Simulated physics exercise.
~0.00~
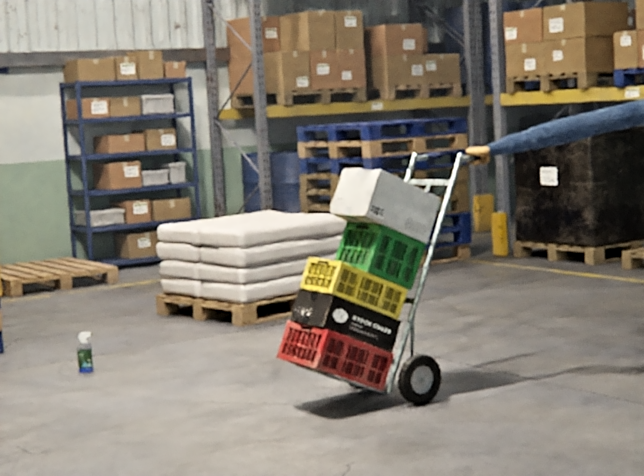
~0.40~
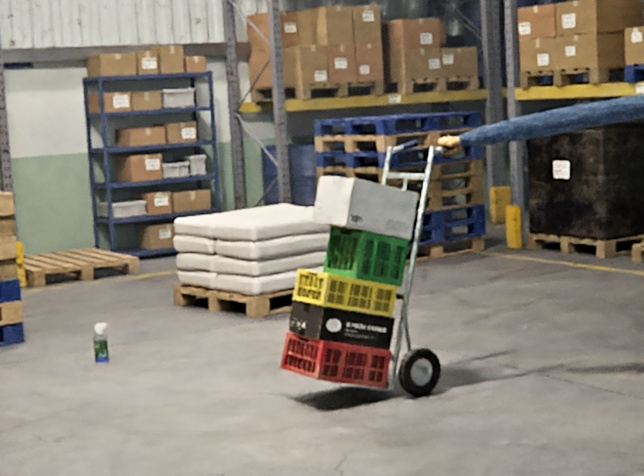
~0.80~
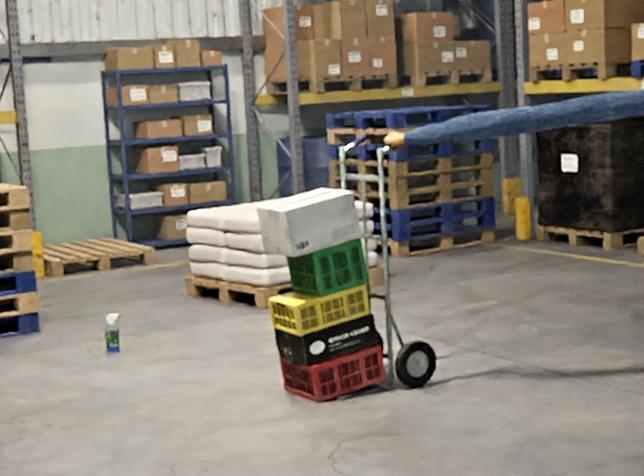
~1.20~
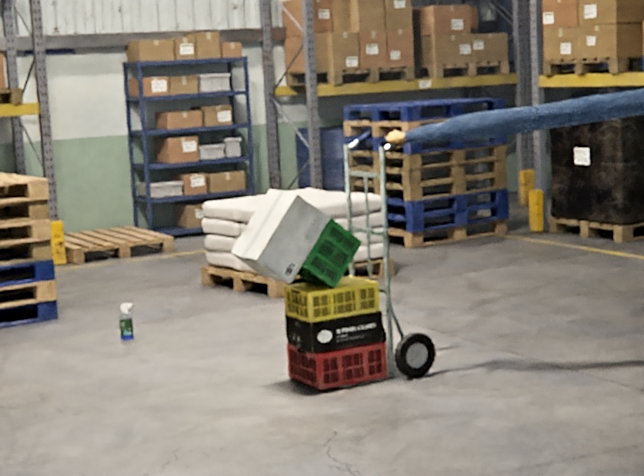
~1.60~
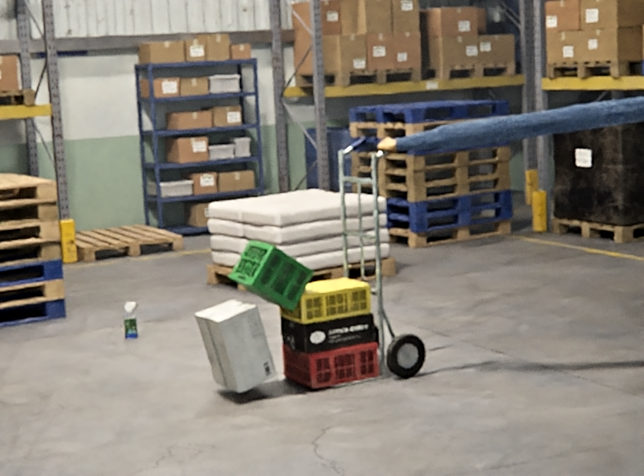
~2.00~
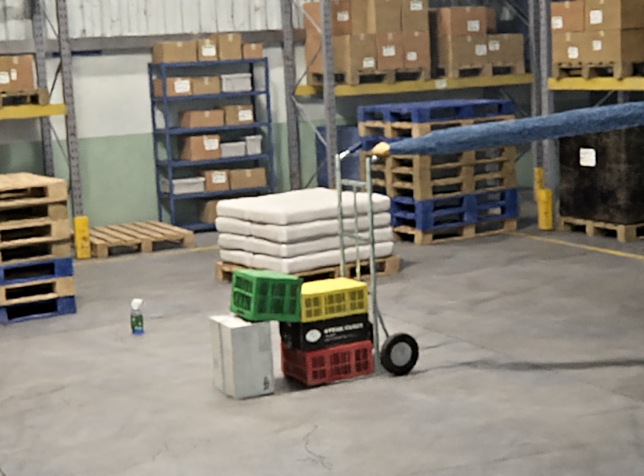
In a warehouse, a tilted hand truck is stood upright and its top two items topple left.
